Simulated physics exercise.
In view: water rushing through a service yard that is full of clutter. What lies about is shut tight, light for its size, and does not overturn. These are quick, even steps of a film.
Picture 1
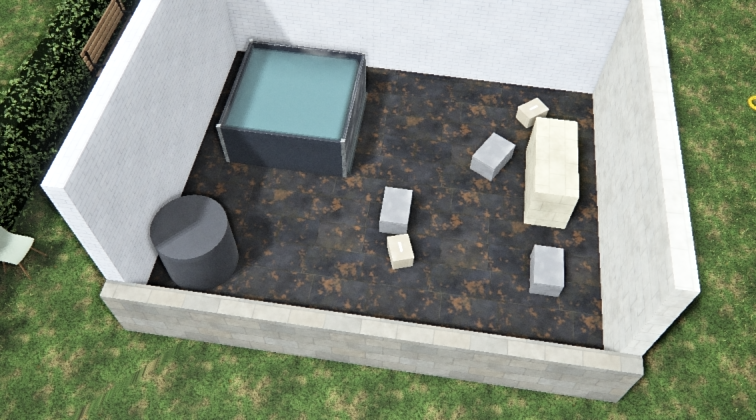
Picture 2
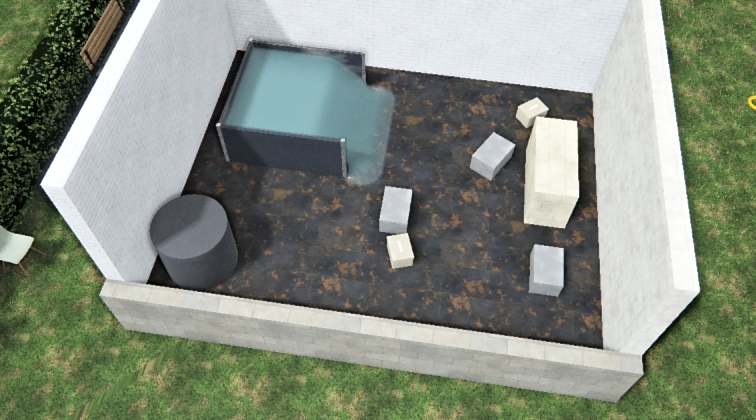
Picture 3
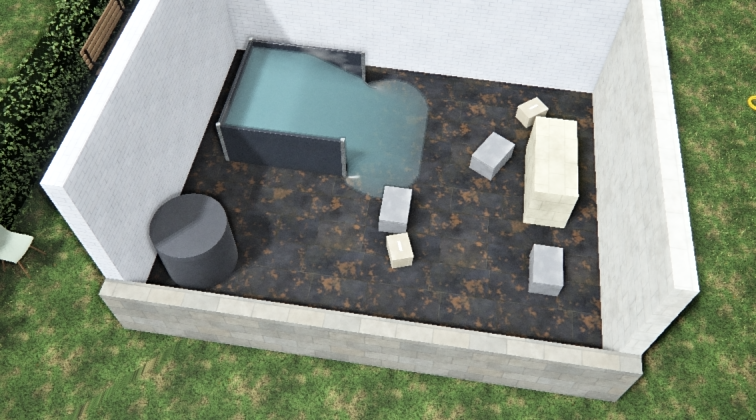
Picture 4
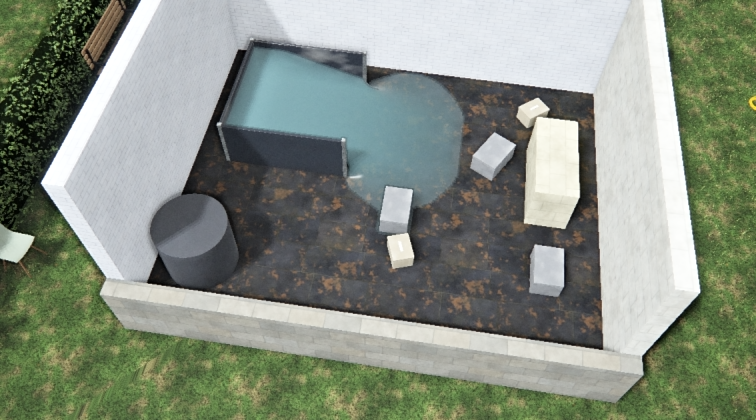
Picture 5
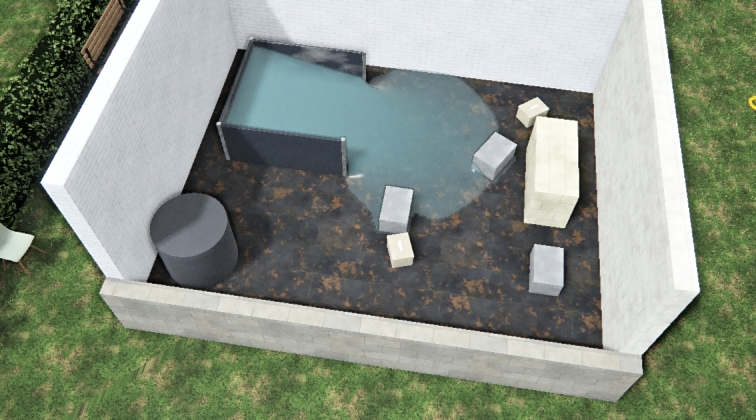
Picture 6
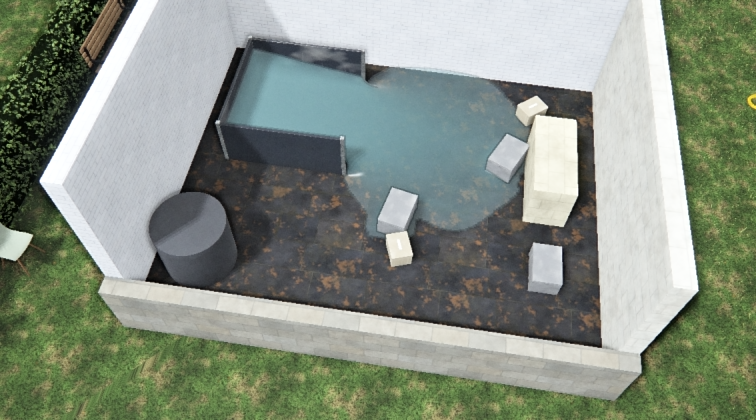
Walled yard with water pouring from an open-sided tank, spreading right across the dark floor and nudging two grey blocks slightly.
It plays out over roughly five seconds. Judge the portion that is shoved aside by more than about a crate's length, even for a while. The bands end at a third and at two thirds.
Share: At least two thirds.
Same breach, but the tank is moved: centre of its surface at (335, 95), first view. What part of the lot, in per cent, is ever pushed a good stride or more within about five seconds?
Some 80 per cent.
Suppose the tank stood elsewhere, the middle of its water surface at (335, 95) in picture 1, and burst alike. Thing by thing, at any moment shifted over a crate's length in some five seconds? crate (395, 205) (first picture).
For that one: Under that.
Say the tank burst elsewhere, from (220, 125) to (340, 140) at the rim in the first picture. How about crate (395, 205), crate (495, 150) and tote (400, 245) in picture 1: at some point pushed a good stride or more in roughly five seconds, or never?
In turn: Pushed that far, no, shifted that much.
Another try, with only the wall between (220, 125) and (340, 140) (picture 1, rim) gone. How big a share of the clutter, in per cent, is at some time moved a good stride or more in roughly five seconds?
About 60 per cent.
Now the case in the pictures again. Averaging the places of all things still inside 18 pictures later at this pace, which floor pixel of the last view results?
Close to (515, 301).
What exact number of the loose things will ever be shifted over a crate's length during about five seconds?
I count 4.
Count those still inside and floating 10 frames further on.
That makes 4.
A moment on, 0 of 5 are well off their spots; 1 afloat.
Next, 4 of 5 are well off their spots; 4 afloat.
Later, 4 of 5 are well off their spots; 4 afloat.
In the end, 4 of 5 are well off their spots, and 4 have been at some point; 5 afloat.
